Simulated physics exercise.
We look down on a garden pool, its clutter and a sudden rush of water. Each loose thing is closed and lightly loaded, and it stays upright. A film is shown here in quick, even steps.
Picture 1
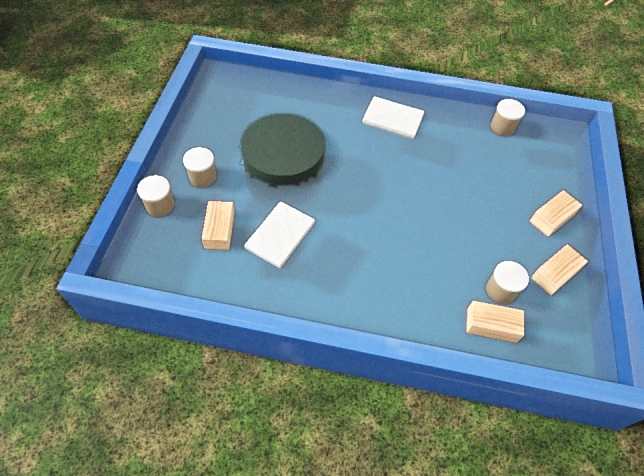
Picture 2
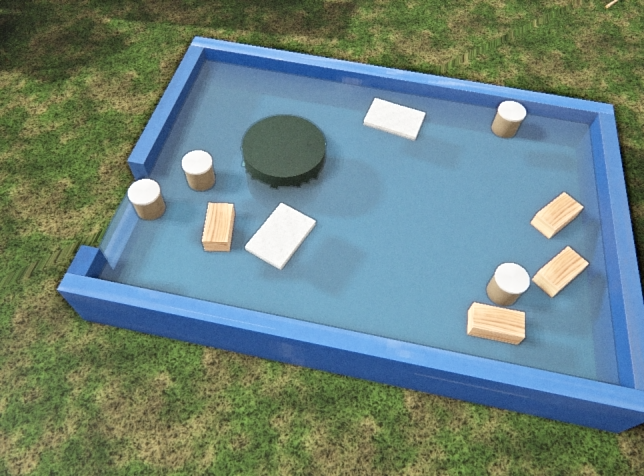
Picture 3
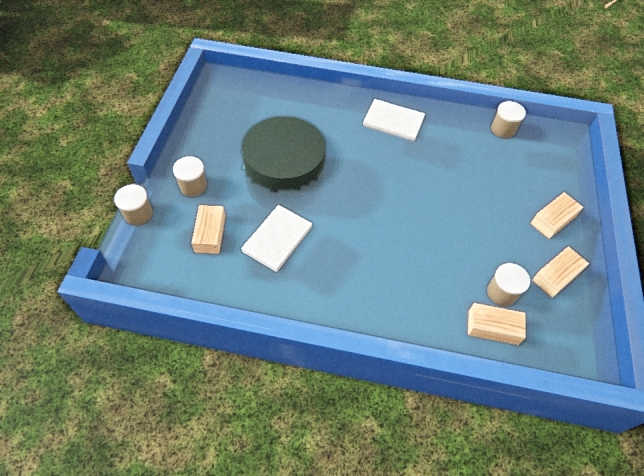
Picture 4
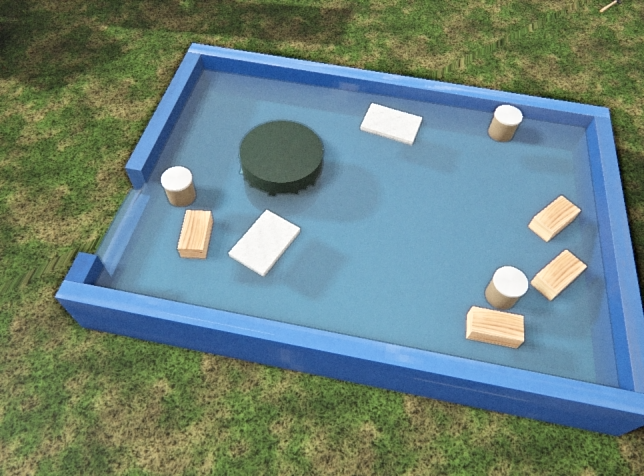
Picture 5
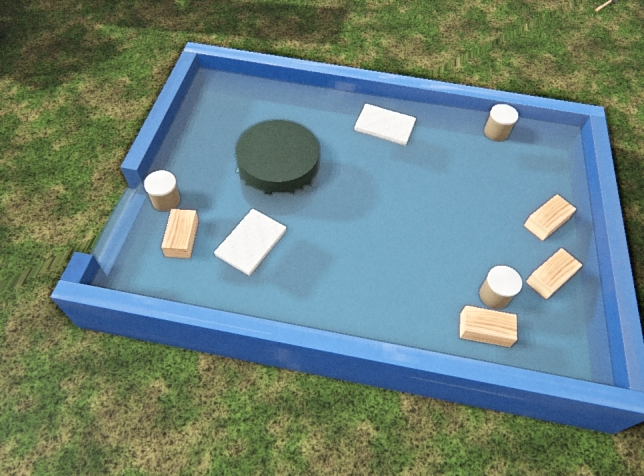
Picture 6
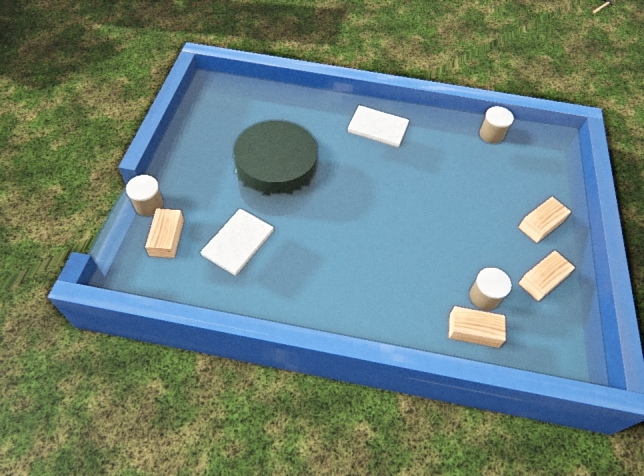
A blue-walled rectangular pool of shallow water sits on patchy grass, seen from above at an angle. A round dark green object floats left of centre, with white-topped cylinders, pale wooden blocks and two flat white slabs around it. A gap opens in the left wall, the leftmost cylinder slides out of view there, and nearby pieces drift left, the others shifting slightly, as the view moves very little.
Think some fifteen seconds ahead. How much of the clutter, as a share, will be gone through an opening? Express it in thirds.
The way it goes, one to two in three of the loose things get out.
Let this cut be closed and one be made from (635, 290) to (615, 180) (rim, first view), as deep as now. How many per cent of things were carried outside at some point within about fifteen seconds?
I reckon 40 percent.
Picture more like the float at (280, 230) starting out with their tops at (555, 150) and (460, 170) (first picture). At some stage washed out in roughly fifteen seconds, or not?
The first copy is held back and the second is held back.
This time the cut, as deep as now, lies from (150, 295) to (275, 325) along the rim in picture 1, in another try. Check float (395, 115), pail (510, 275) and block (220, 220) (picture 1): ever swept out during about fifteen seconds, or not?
The first never exits, the second never exits, the third exits.
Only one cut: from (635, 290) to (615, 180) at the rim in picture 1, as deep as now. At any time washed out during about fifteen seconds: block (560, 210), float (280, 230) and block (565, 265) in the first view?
First escapes, second never leaves, third escapes.
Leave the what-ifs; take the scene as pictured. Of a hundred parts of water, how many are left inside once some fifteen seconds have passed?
It comes out at 68 parts in a hundred.
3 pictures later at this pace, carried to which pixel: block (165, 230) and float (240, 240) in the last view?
About (118, 223) and (202, 234).
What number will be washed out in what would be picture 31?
By my count it is 4.
A moment on, 2 of 10 are out; 8 afloat.
Next, 4 of 10 are out; 6 afloat.
Later, 4 of 10 are out; 6 afloat.
In the end, 4 of 10 are out; 6 afloat.
